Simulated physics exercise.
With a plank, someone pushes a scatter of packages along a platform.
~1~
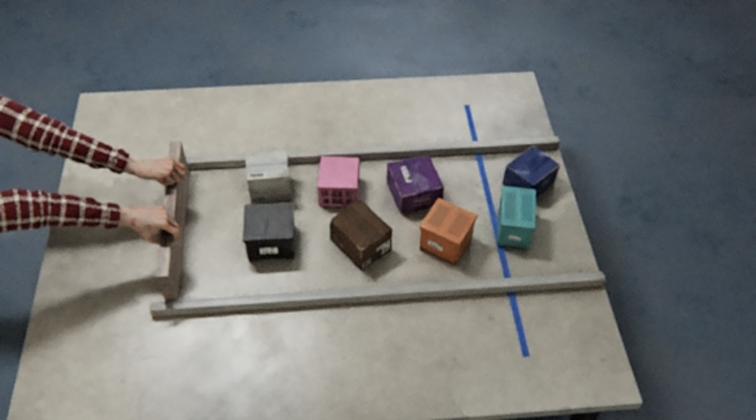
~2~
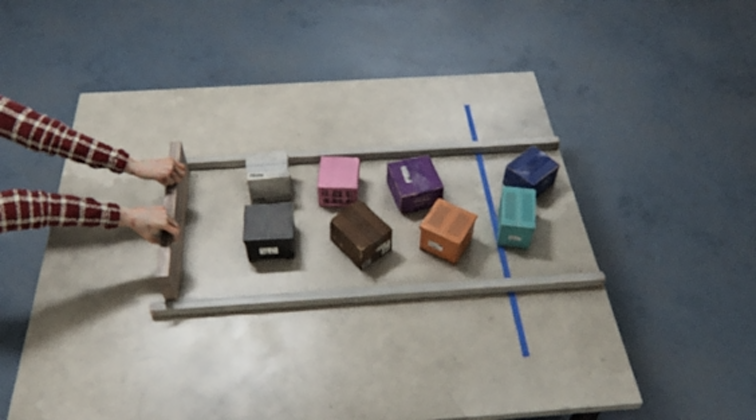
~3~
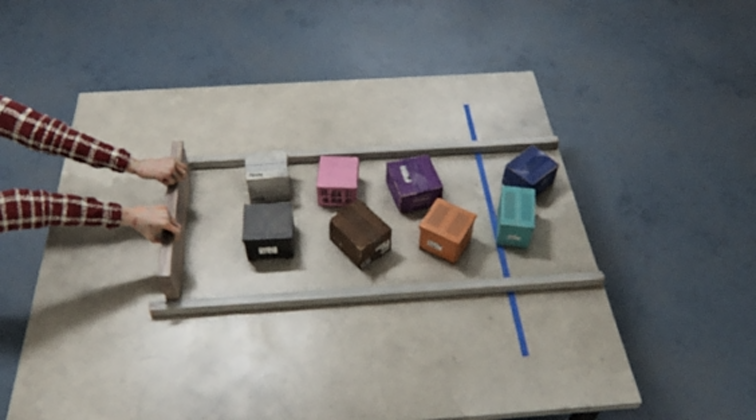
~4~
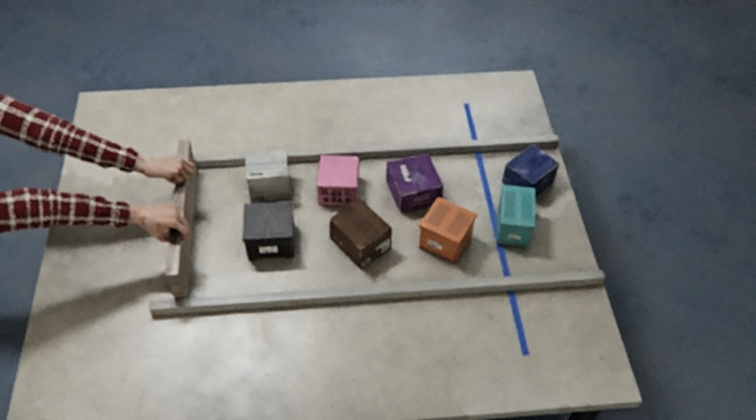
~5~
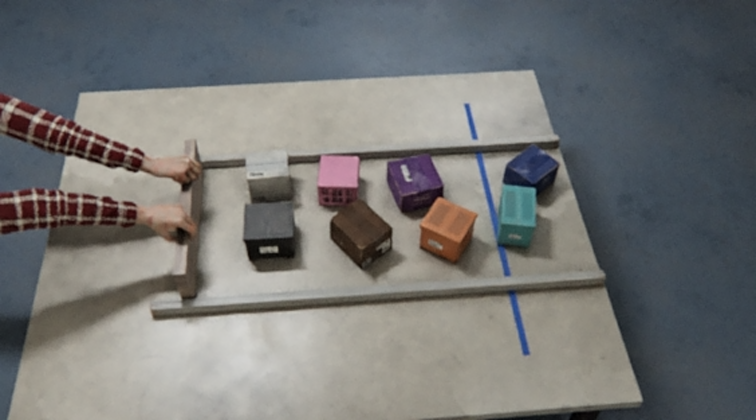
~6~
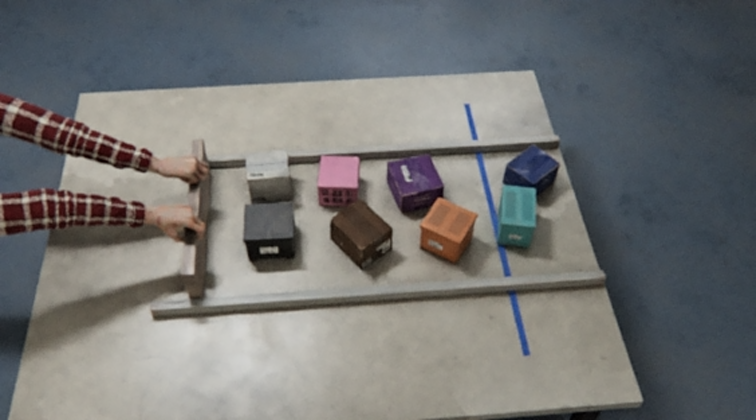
A wooden plank, held by two hands in plaid sleeves, slid slowly a short way to the right between two rails, while the eight colourful boxes ahead of it stayed put on the table.
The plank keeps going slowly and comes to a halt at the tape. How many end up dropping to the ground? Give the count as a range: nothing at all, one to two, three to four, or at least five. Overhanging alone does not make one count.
The count is three to four.
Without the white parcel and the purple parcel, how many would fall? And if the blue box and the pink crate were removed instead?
That makes 2 fallen, then 2 fallen in the other try.
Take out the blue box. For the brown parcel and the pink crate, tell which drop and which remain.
The brown parcel keeps its place, and the pink crate keeps its place.
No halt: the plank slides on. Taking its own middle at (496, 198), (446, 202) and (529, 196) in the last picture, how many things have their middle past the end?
Place by place, 4, 2 and 6.
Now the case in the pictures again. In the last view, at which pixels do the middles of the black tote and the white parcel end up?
Black tote: About (521, 215); white parcel: About (506, 164).
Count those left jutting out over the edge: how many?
It's 0.
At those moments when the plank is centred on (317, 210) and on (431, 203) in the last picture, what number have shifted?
At the first spot the count is 5, and at the second it is 8.
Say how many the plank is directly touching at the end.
Contact count: 2.
Soon after, none off yet; blue box at rest near (531, 173); turquoise tote at rest near (516, 217); orange tote at rest near (448, 231).
Then, none off yet; blue box at rest near (531, 173); turquoise tote moving near (519, 217); orange tote moved about its own width near (482, 228).
Further on, none off yet; blue box tipped a little near (584, 174); turquoise tote moved about its own width near (587, 210); orange tote moved well along near (553, 222).
At rest, the number that fall off is three or four; fallen, purple parcel, orange tote, turquoise tote and blue box.
